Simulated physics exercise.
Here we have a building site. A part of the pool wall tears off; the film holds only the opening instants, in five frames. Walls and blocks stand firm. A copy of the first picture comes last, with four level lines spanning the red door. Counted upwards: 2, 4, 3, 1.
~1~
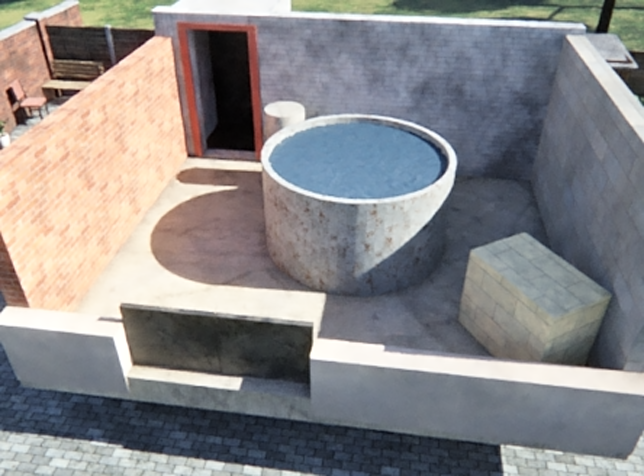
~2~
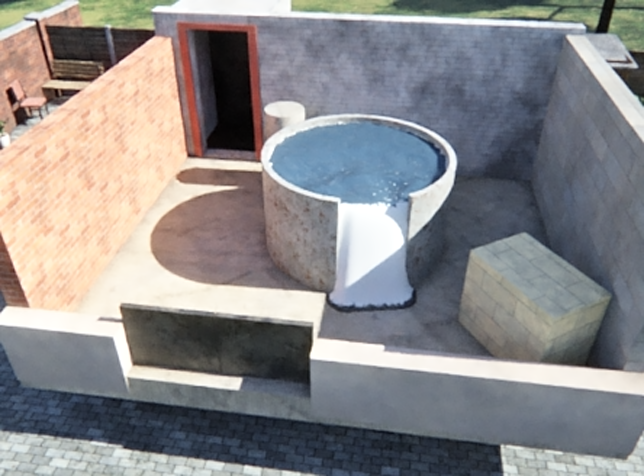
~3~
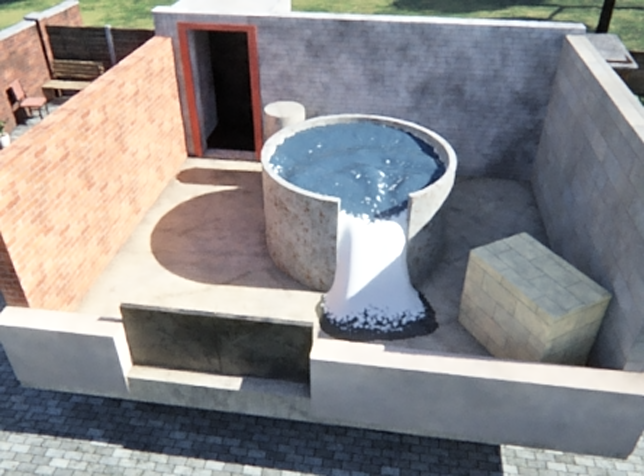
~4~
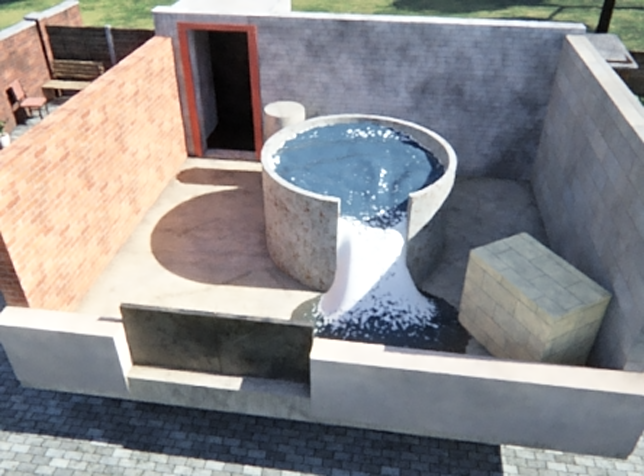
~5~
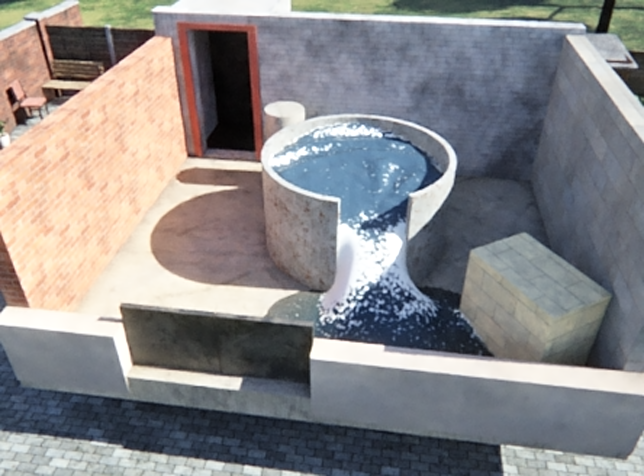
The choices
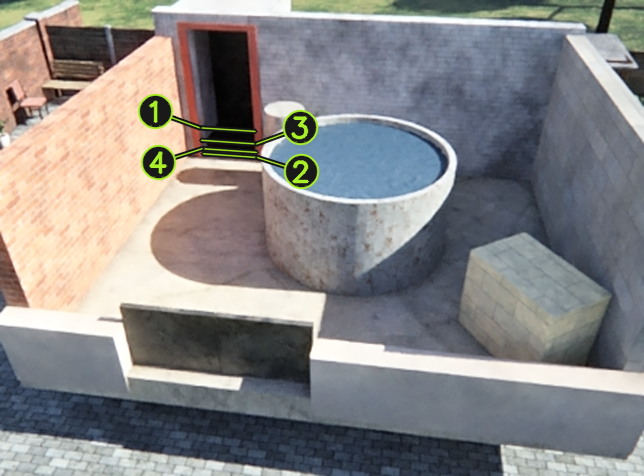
On a building site, a round concrete pool of still water stands in a walled yard with a red-framed doorway and a pale block stack. A gap opens in the pool's front, and white water pours through onto the ground. The water in the pool churns as a dark, foamy sheet spreads toward the blocks and front wall.
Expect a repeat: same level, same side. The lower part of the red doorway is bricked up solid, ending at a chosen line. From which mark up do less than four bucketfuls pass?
That is line 3.
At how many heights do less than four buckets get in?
Two of them.
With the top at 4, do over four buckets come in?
Yes, that goes wrong.
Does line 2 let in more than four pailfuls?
Yes.
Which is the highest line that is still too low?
4 it is.
On the marked copy, 1 at (227, 129); 2 at (229, 155); 3 at (228, 142); 4 at (229, 150); from the bottom up 2, 4, 3, 1.
With 1, nothing gets over.
With 2, dozens of bucketfuls pour in.
With 3, a splash gets over, under a bucket.
With 4, dozens of bucketfuls pour in.
